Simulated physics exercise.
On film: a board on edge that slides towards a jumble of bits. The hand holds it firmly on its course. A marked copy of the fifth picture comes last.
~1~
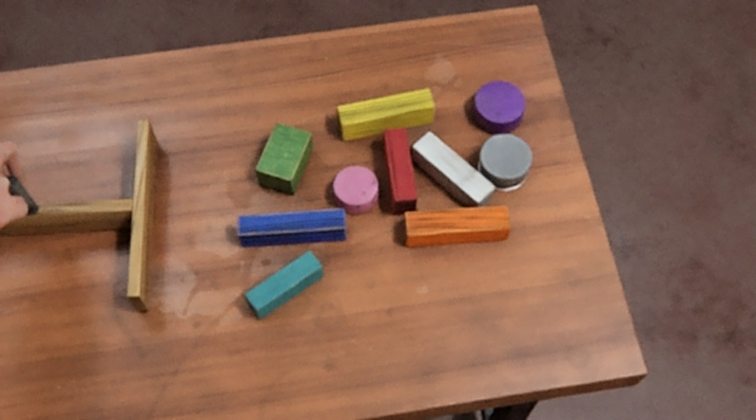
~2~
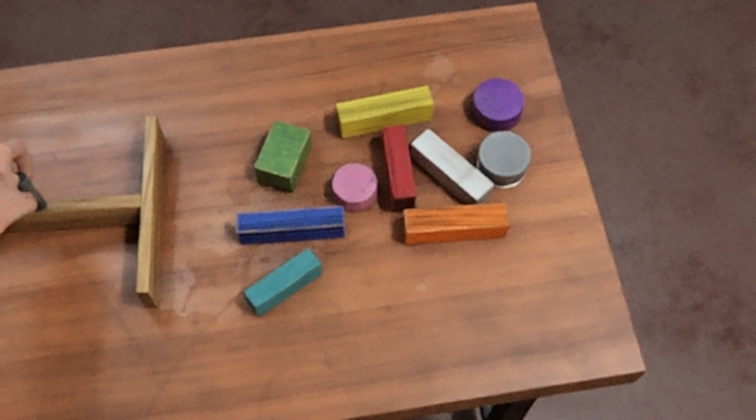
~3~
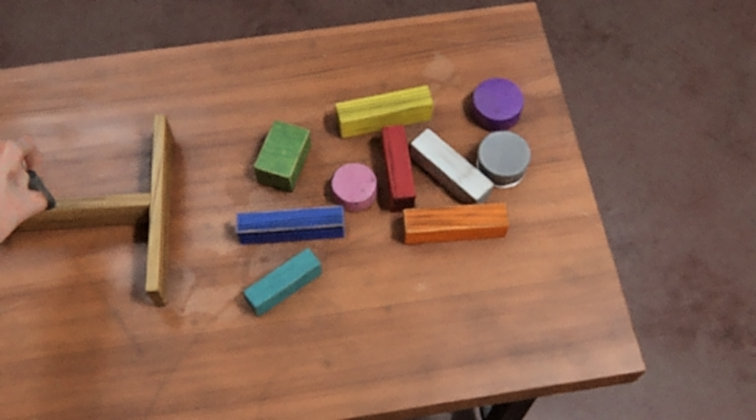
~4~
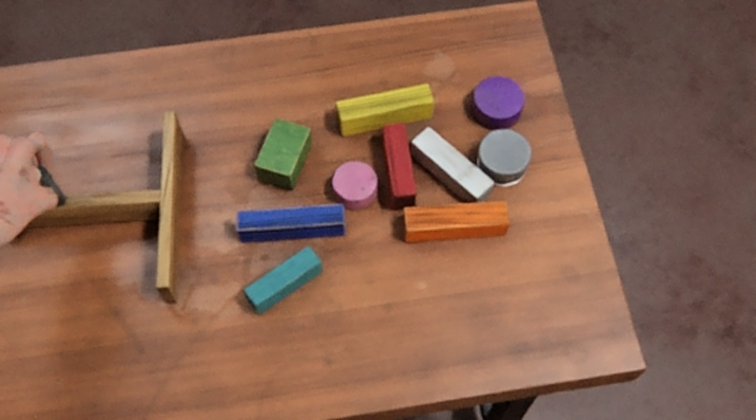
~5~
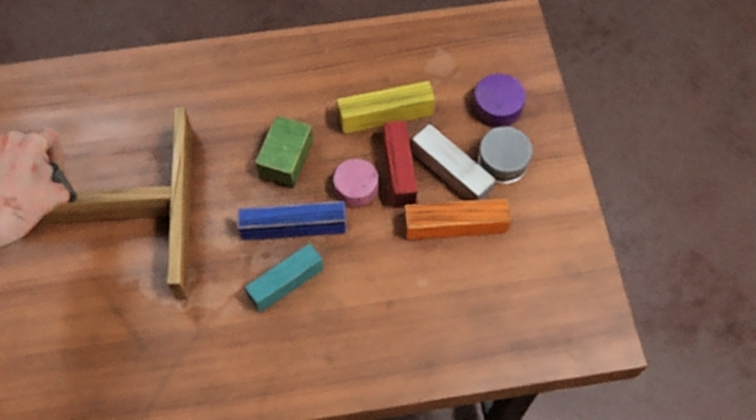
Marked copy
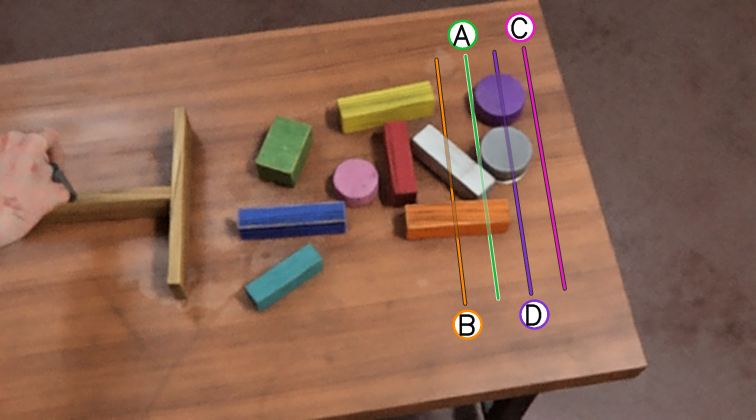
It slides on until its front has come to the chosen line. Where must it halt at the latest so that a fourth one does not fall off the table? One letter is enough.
The farthest such stop is D.
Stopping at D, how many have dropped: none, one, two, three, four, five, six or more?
In all, three.
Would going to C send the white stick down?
By then, yes.
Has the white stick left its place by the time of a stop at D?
Yes.
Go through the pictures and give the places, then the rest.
The first picture shows board (138, 204); red stick (399, 171); white stick (452, 173).
The second picture shows board (146, 200); green block (284, 156).
The third picture shows board (155, 198); blue stick (292, 225).
The fourth picture shows board (166, 195); turquoise bar (283, 281).
The fifth picture shows board (177, 191); grey tin (505, 156); yellow stick (386, 107); red stick (399, 164).
On the copy, A at (481, 169); B at (450, 174); C at (543, 161); D at (512, 165).
On D. First, board (299, 174); turquoise bar (310, 292); orange stick (466, 219).
Then, board (420, 158); orange stick (586, 226); grey tin (539, 151).
Finally, board (512, 145); grey tin over the edge; white stick over the edge; three fallen.
By contrast, A is within the limit but short; B is within the limit but short; C drops six.
